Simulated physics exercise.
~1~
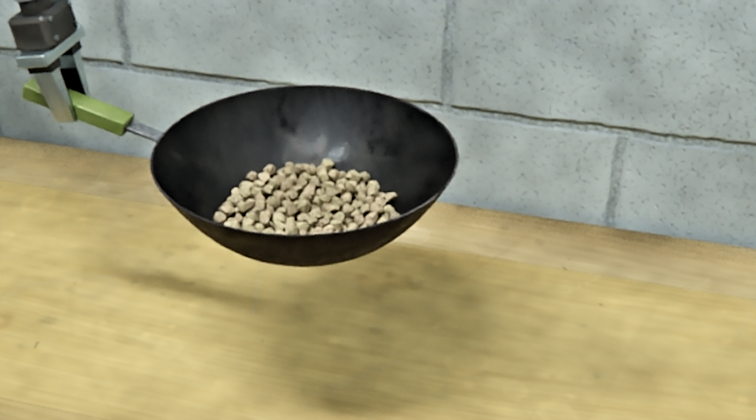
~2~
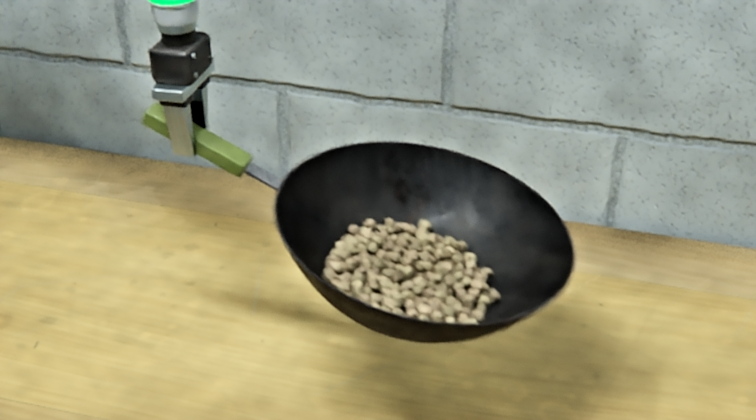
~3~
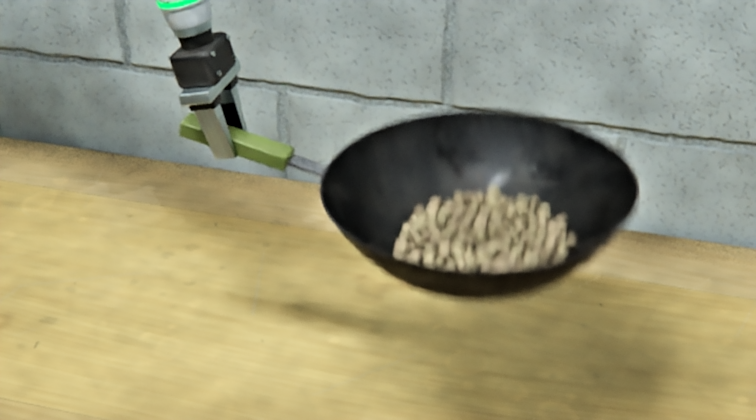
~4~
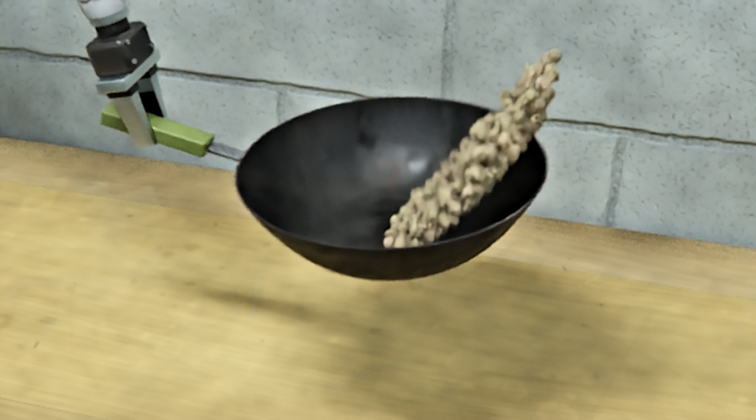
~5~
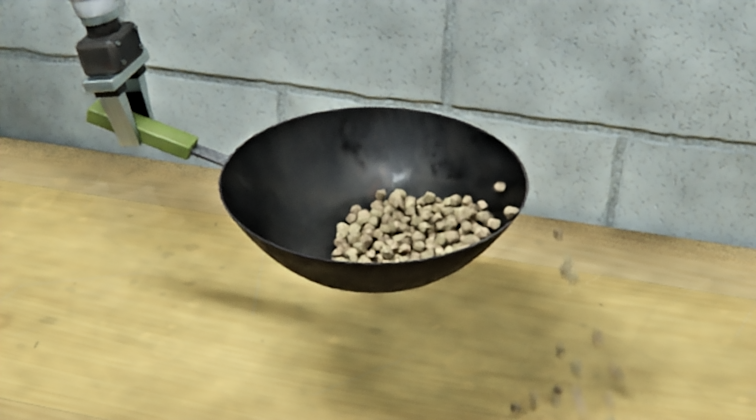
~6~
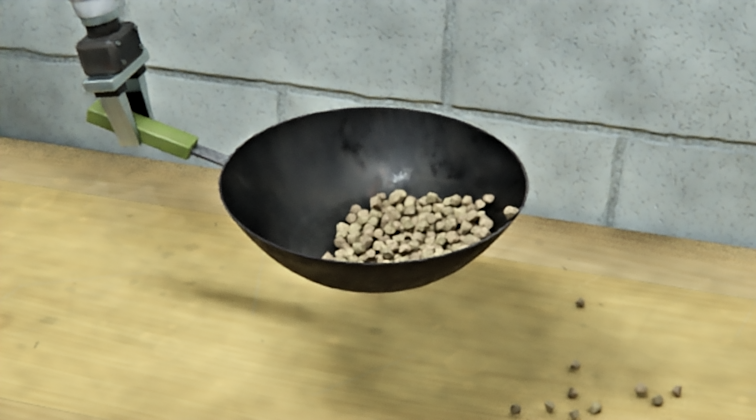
A robot hand at the upper left grips the green handle of a black wok heaped with small tan pebbles, held above a light wooden table before a grey block wall, seen from slightly above. The hand swings the wok right and down, leaning it, then carries it farther right and up. As it pulls the wok back left, the pebbles surge up in a long slanting column past the right rim. Most drop back into the wok, but some spill over the right side onto the table. The wok stops level, still holding most of the pebbles, with a few scattered below.
